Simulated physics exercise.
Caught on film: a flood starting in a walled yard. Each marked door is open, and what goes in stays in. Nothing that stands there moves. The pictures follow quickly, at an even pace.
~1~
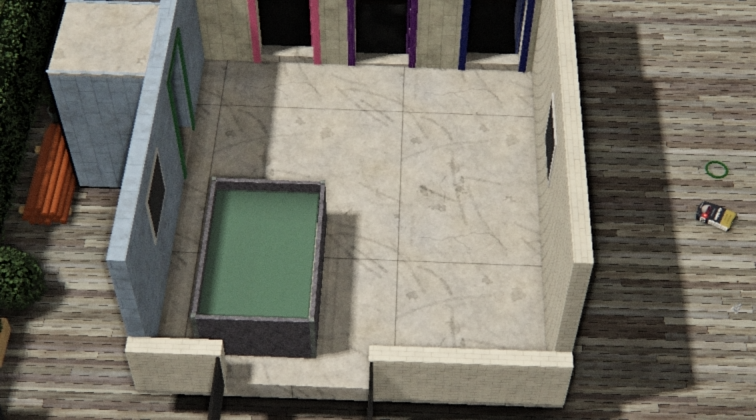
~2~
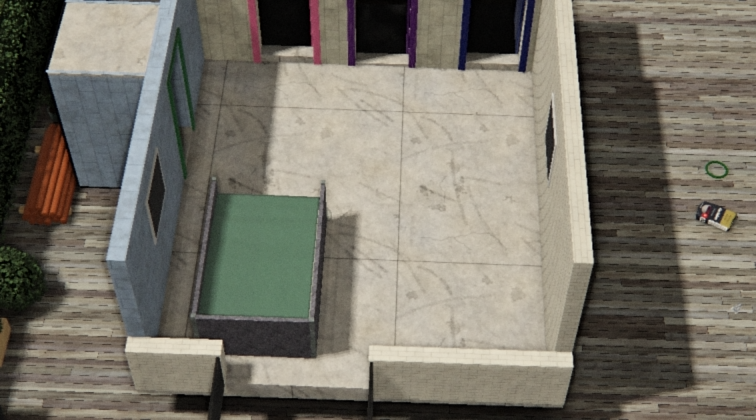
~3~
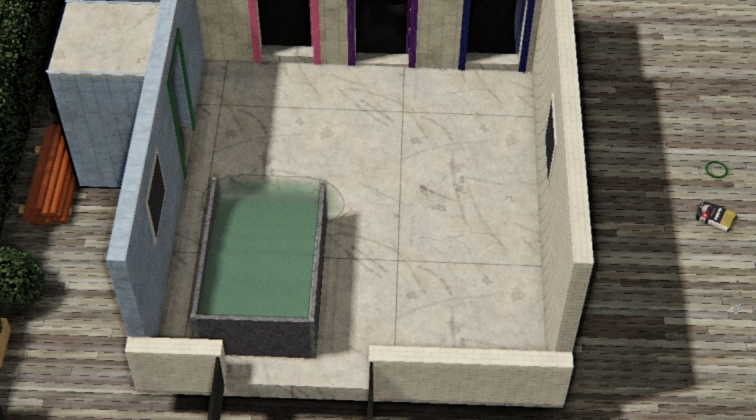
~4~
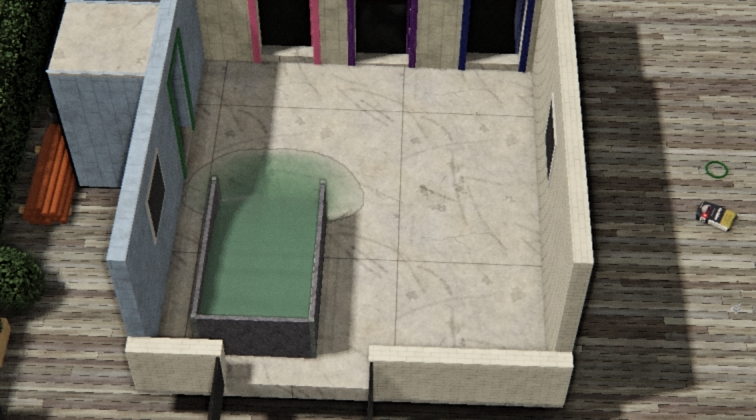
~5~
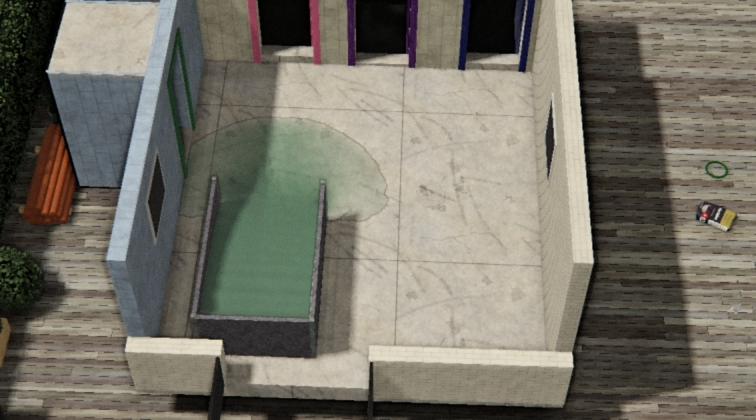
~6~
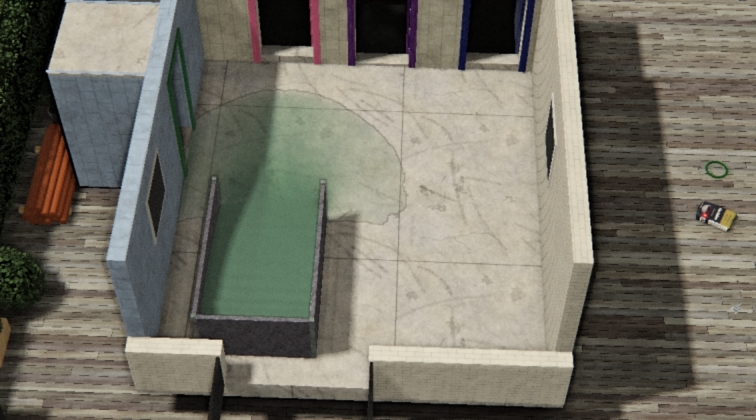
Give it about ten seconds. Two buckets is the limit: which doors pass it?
The pink door lets in a lot; the green door lets in a lot; the blue door lets in a lot; the purple door lets in a lot.
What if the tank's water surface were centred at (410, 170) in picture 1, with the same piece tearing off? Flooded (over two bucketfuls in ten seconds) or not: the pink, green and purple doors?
One by one: The pink door keeps below it; the green door takes less; the purple door is over.
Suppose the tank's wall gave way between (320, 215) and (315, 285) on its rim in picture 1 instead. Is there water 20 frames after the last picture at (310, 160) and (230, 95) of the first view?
In turn: Not flooded, dry.
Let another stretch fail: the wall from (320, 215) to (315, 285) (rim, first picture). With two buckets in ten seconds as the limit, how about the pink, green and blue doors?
Pink keeps below it, green keeps below it, blue is over.
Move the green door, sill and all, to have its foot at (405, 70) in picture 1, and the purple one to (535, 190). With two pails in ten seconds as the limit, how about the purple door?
One by one: The purple door passes that mark.
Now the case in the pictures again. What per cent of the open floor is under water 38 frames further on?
About 85 per cent.
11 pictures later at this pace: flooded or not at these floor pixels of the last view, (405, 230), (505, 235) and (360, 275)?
In that order: Free of water, not flooded, dry.
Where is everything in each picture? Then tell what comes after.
The first frame shows still water in the water tank at (261, 250).
In the second frame, the front is at a hidden place, out from the gap on the water tank's far side.
In the third frame, water pours out on the water tank's far side and has run to a hidden place.
In the fourth frame, water pours out on the water tank's far side and has run to (227, 157).
In the fifth frame, water pours out on the water tank's far side and has run to (313, 124).
In the sixth frame, water pours out on the water tank's far side and has run to (294, 93).
A moment on, water covers 45 % of the floor; the pink door over two buckets in, the green door under two buckets in, the blue door not reached, the purple door under two buckets in.
Next, water covers 50 % of the floor; the pink door far over two buckets in, the green door over two buckets in, the blue door wet at the sill, nothing in, the purple door far over two buckets in.
Then, water covers 55 % of the floor; the pink door far over two buckets in, the green door over two buckets in, the blue door under two buckets in, the purple door far over two buckets in.
Later, water covers 85 % of the floor; the pink door far over two buckets in, the green door over two buckets in, the blue door over two buckets in, the purple door far over two buckets in.
In the end, water covers 100 % of the floor; the pink door far over two buckets in, the green door over two buckets in, the blue door over two buckets in, the purple door far over two buckets in.
